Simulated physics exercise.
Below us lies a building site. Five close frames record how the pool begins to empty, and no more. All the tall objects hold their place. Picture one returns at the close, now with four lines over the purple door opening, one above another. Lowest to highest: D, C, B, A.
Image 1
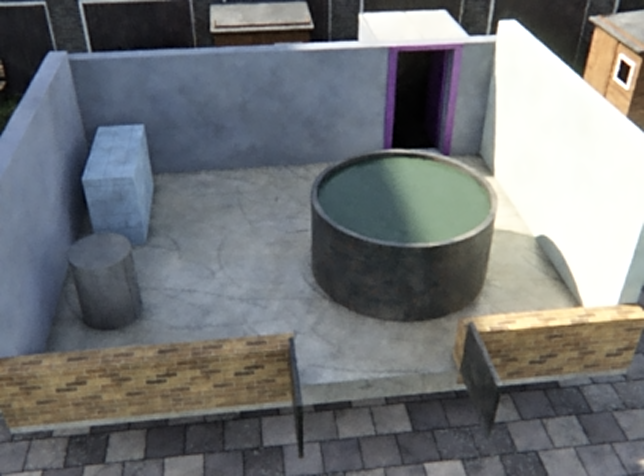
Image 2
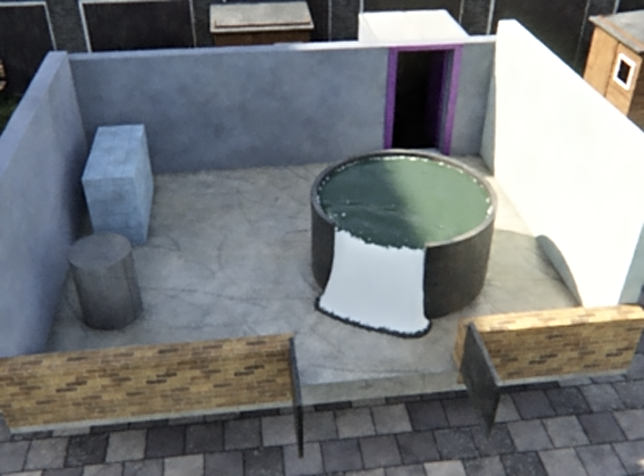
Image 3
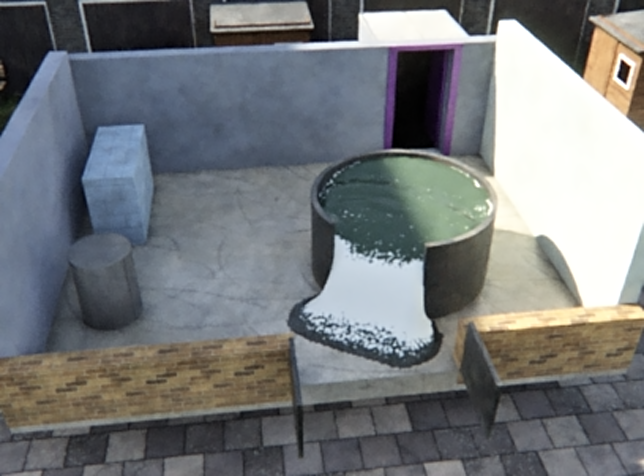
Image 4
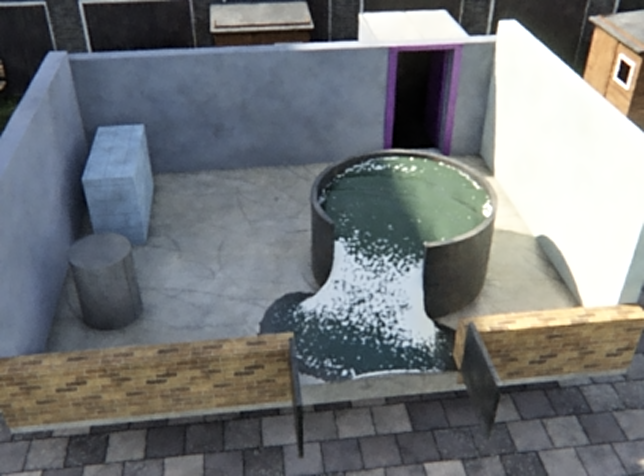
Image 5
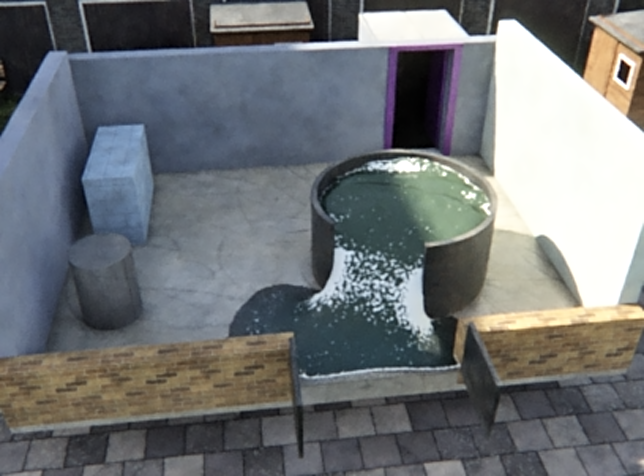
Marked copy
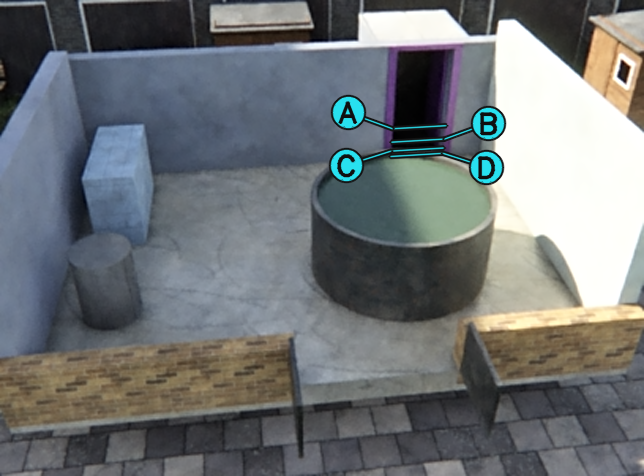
Dark green water pouring through a gap in a round pool's wall, foaming white and spreading across a walled concrete yard.
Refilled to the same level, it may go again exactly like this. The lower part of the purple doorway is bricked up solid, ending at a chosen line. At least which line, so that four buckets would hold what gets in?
The answer is height D.
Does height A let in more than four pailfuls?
No, not at all.
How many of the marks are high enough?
All four.
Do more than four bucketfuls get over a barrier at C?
No.
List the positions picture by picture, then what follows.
Water in the pool at rest, its middle at (403, 198); foot of the purple doorway at (416, 157); open gate at (377, 321).
Water covers 2 % of the ground and shows as far out as (330, 309).
Water covers 5 % of the ground and shows as far out as (301, 315).
Water covers 9 % of the ground, its front hidden from here.
Water covers 13 % of the ground and shows as far out as (255, 304).
On the marked copy, A at (419, 127); B at (418, 140); C at (417, 149); D at (416, 154); from the bottom up D, C, B, A.
With A, nothing gets over.
With B, nothing gets over.
With C, nothing gets over.
With D, nothing gets over.
